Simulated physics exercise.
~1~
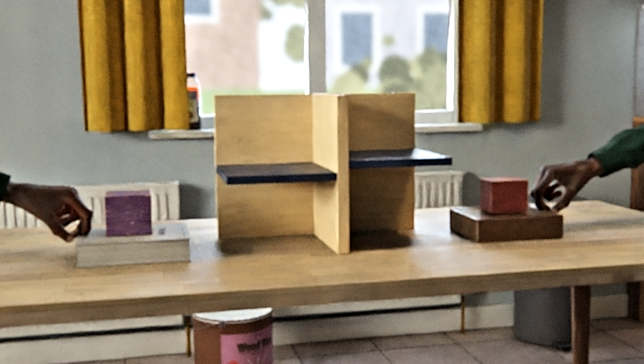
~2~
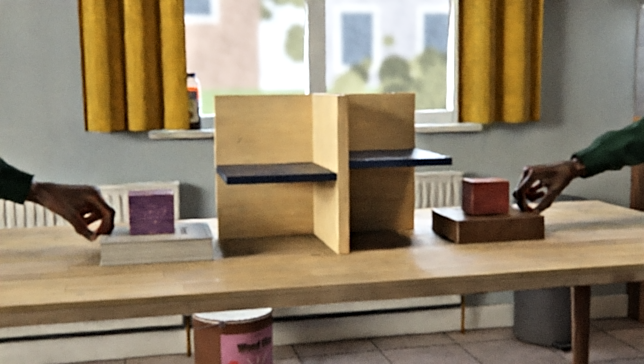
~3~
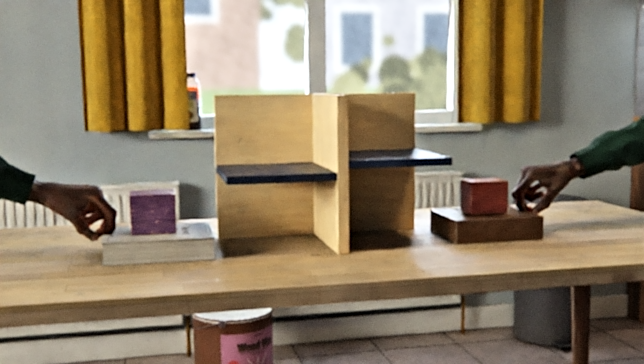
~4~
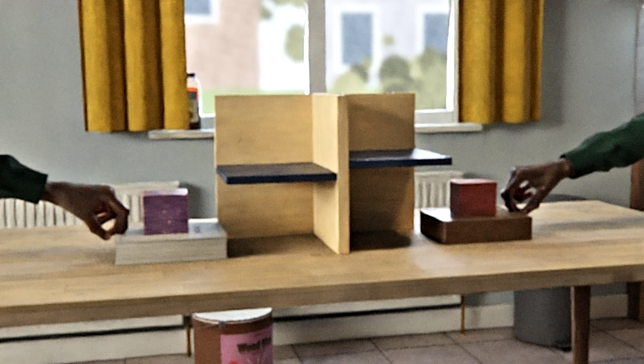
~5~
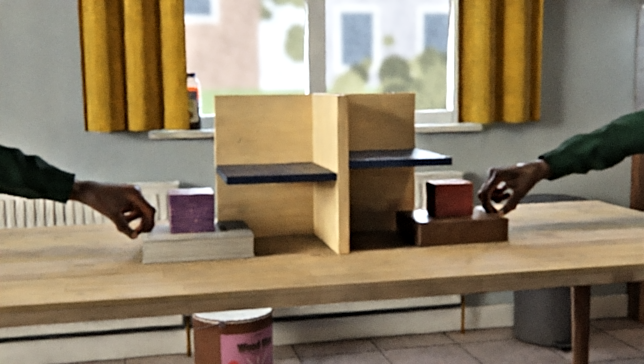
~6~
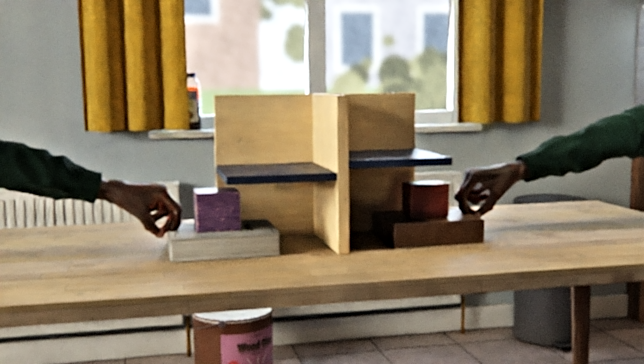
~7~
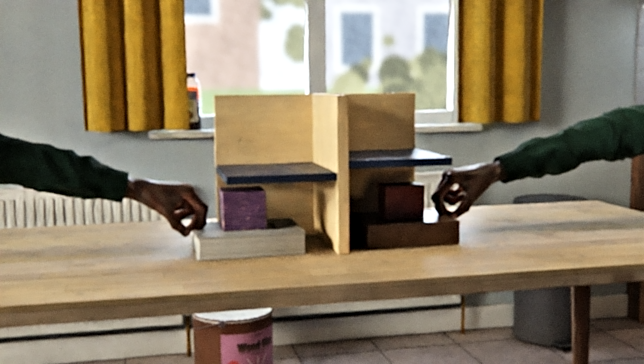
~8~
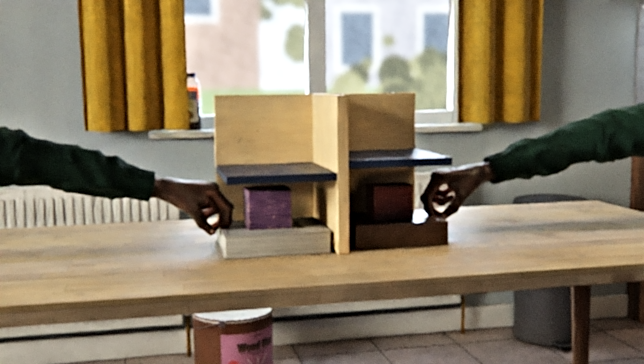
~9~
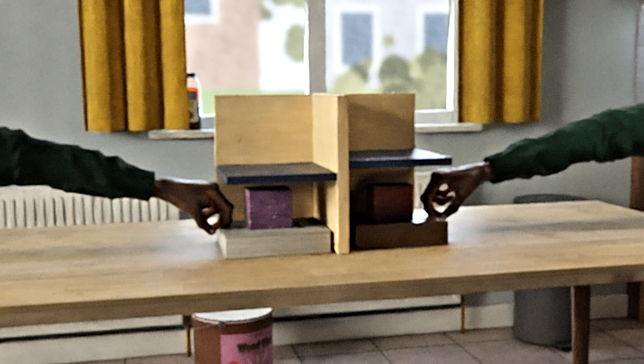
Two hands slide a purple block and a red block on bases inward beneath the shelves.
